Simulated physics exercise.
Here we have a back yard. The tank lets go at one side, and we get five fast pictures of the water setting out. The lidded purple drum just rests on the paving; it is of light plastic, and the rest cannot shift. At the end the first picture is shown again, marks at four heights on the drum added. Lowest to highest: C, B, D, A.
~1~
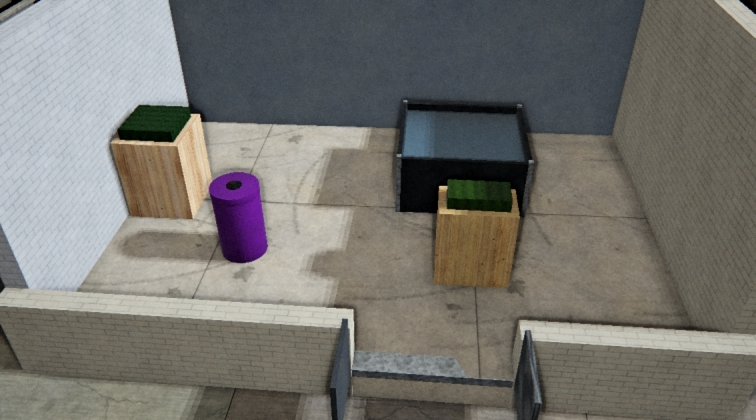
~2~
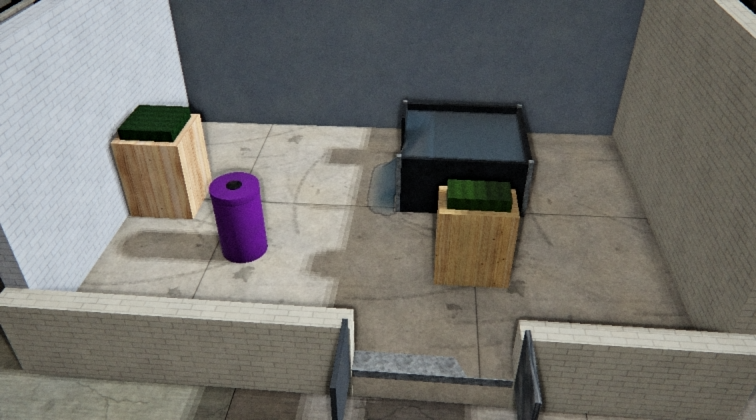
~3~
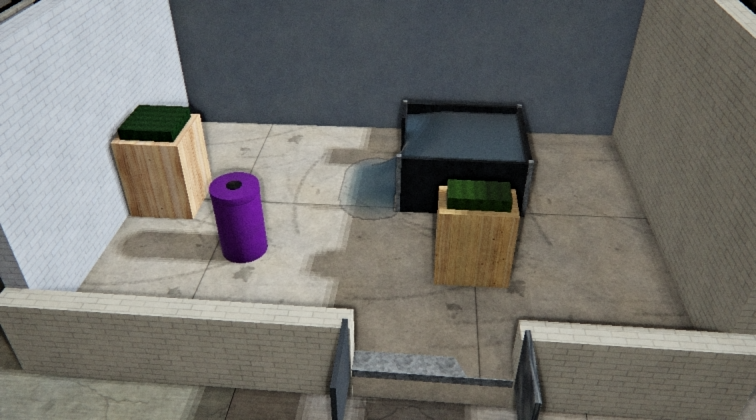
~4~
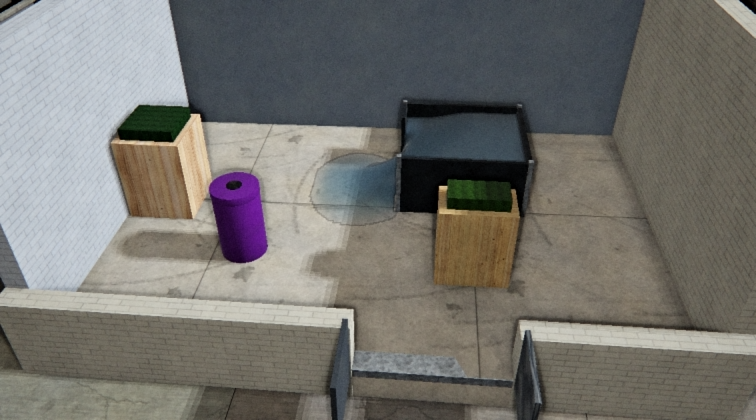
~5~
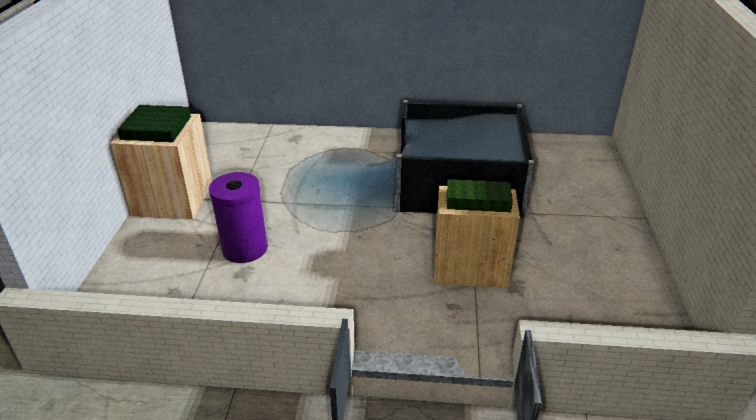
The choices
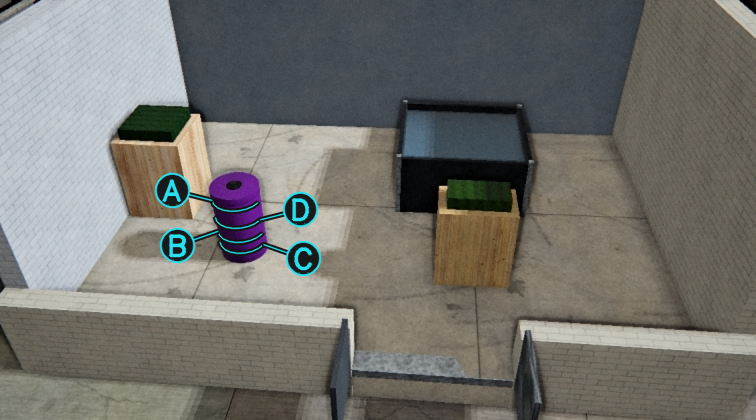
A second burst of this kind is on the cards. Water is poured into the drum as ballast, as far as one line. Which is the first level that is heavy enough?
That is line B.
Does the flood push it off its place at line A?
No.
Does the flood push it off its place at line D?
No, not at all.
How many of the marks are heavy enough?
Three of them.
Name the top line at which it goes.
C.
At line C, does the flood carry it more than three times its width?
No.
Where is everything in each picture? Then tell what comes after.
The first picture shows lid of the purple drum at (235, 185); tank full, its middle at (463, 136); open gate at (435, 318).
In the second picture, 2 % of the ground under water, its edge towards the drum at (382, 207).
In the third picture, 4 % of the ground under water, its edge towards the drum at (355, 210).
In the fourth picture, 6 % of the ground under water, its edge towards the drum at (320, 206).
The fifth picture shows lid of the purple drum at (235, 185); 9 % of the ground under water, its edge towards the drum at (303, 214).
In cyan, A at (230, 211); B at (235, 242); C at (237, 253); D at (233, 228); from the bottom up C, B, D, A.
If A is chosen, it does not move.
If B is chosen, it does not move.
If C is chosen, it is pushed about its own width away.
If D is chosen, it does not move.
